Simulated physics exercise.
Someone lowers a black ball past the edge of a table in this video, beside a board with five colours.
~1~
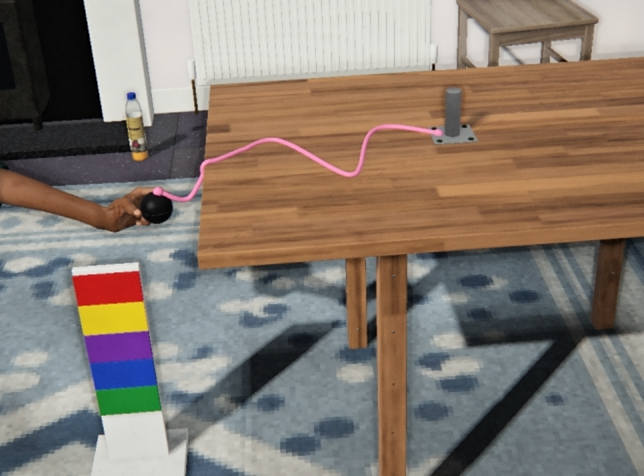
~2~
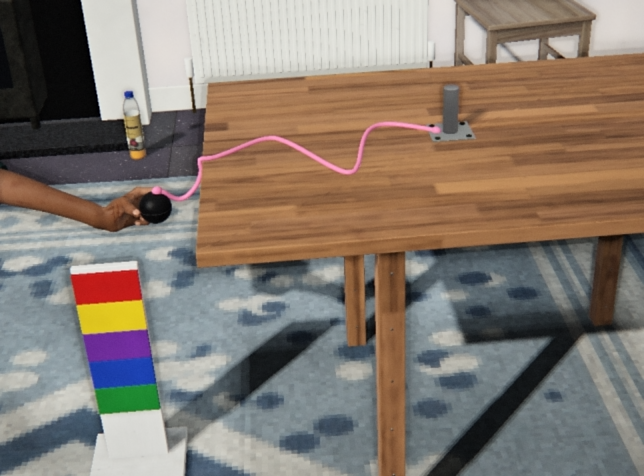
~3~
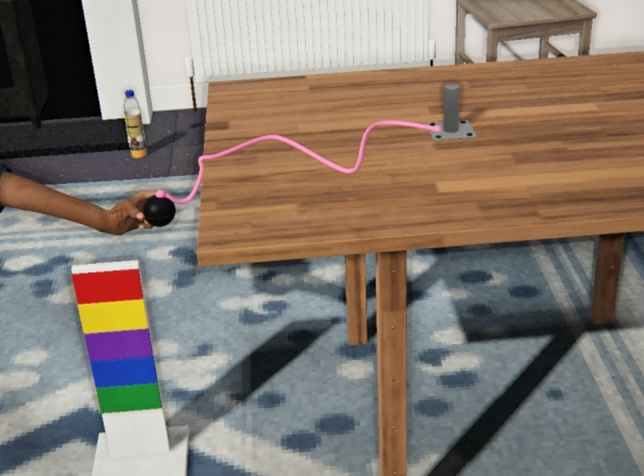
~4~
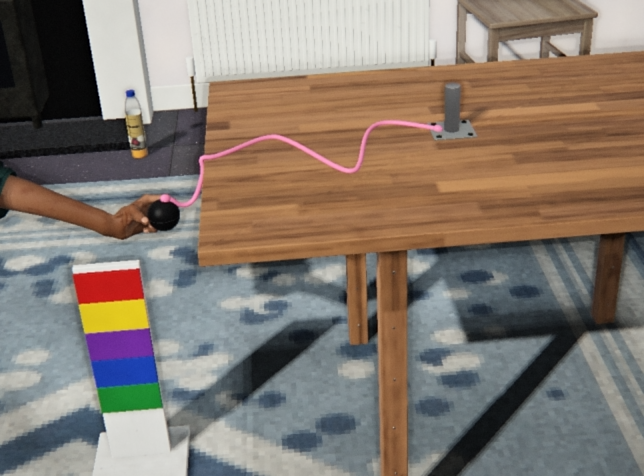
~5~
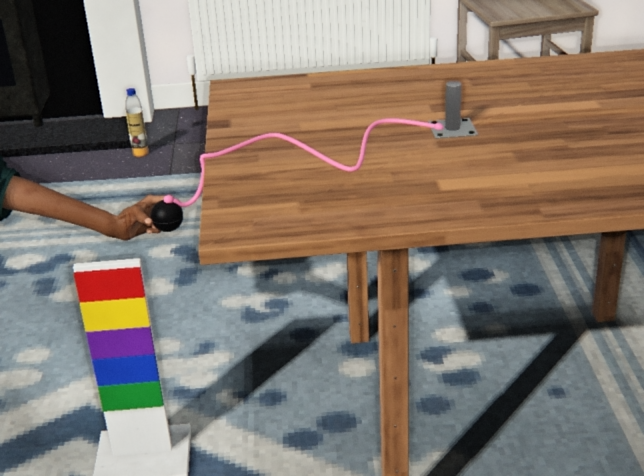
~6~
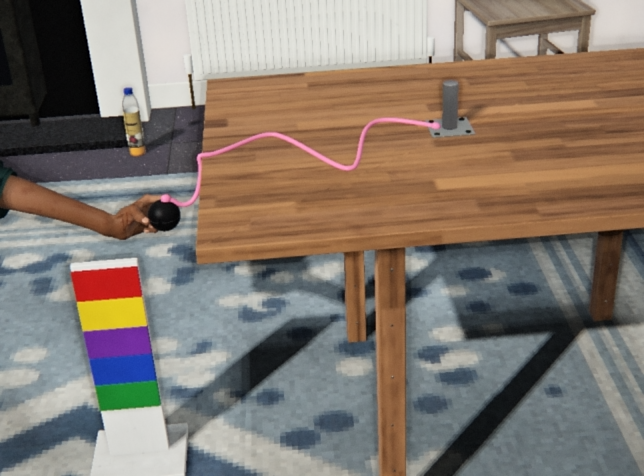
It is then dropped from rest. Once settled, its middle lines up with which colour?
It lines up with the blue band.
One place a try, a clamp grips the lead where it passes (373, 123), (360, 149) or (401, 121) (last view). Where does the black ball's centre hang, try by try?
First try around (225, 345), second around (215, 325), third around (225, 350).
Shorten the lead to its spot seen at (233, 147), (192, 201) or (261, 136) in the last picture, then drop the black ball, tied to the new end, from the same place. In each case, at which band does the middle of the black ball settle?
First try: Red; second try: Purple; third try: No band.
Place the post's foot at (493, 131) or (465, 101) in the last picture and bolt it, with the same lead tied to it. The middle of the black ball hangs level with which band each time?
First try: Purple; second try: Purple.
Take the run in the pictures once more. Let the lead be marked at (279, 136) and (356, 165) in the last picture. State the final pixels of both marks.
First one close to (209, 210), second close to (272, 152).
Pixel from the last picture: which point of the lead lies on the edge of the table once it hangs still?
(308, 150), give or take.
Early on, ball near (251, 351); level with blue.
Midway, ball near (208, 361); level with blue.
Finally, ball near (229, 359); level with blue. Its middle rests at the blue band.
